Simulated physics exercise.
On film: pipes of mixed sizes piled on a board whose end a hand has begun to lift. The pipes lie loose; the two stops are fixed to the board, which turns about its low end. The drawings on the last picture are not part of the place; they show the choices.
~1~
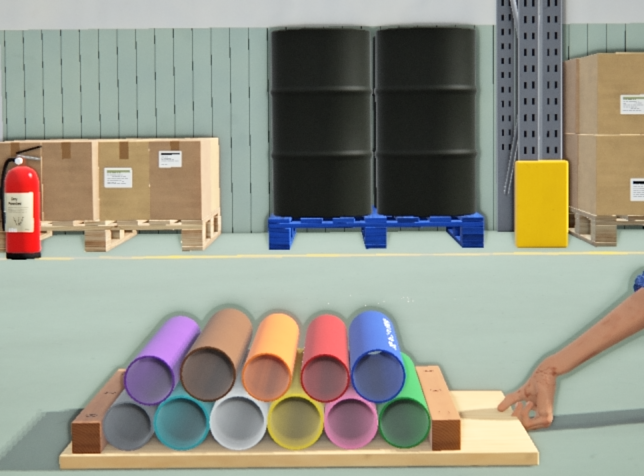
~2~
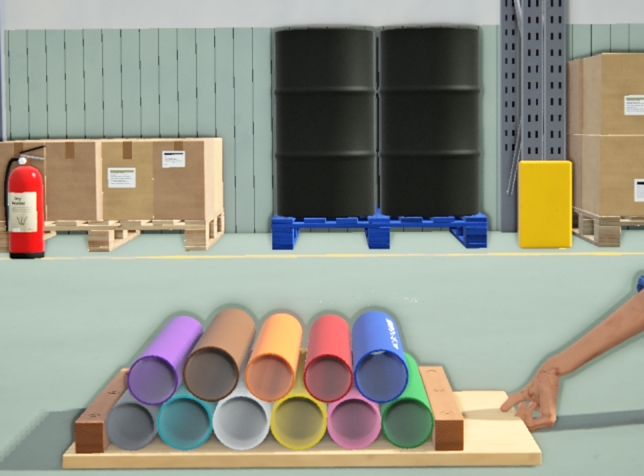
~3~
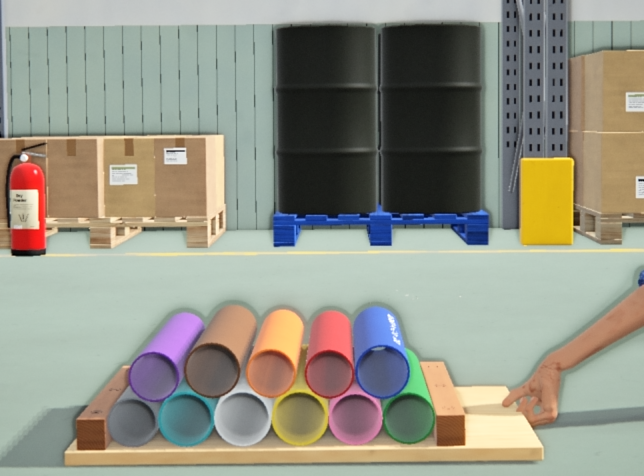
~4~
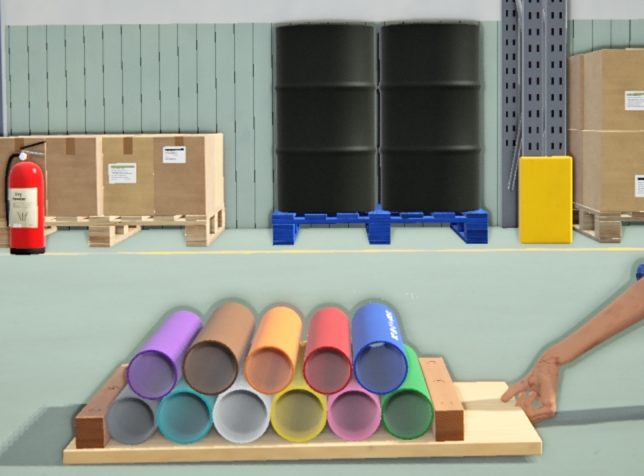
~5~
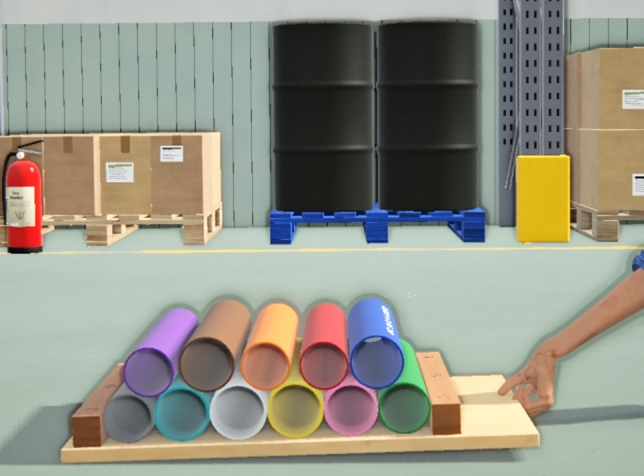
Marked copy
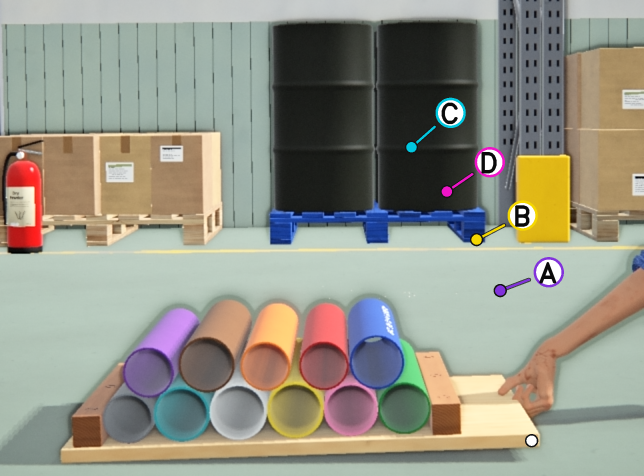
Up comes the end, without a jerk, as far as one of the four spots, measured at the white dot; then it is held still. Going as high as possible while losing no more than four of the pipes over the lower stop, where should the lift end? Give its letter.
The answer is mark B.
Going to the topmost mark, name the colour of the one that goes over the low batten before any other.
First is the purple one.
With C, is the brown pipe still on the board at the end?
No.
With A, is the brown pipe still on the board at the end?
Yes, with A.
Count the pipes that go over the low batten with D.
At D the number is five.
On the marked copy, A at (500, 290); B at (476, 240); C at (411, 147); D at (447, 191); the white dot at (531, 441).
Taking B. A third of the way, board at 16°.
Two thirds of the way, board at 27°.
When it is over, board at 27°, one over the low batten (purple).
As for the rest, A none over the low batten; C five over the low batten; D five over the low batten.
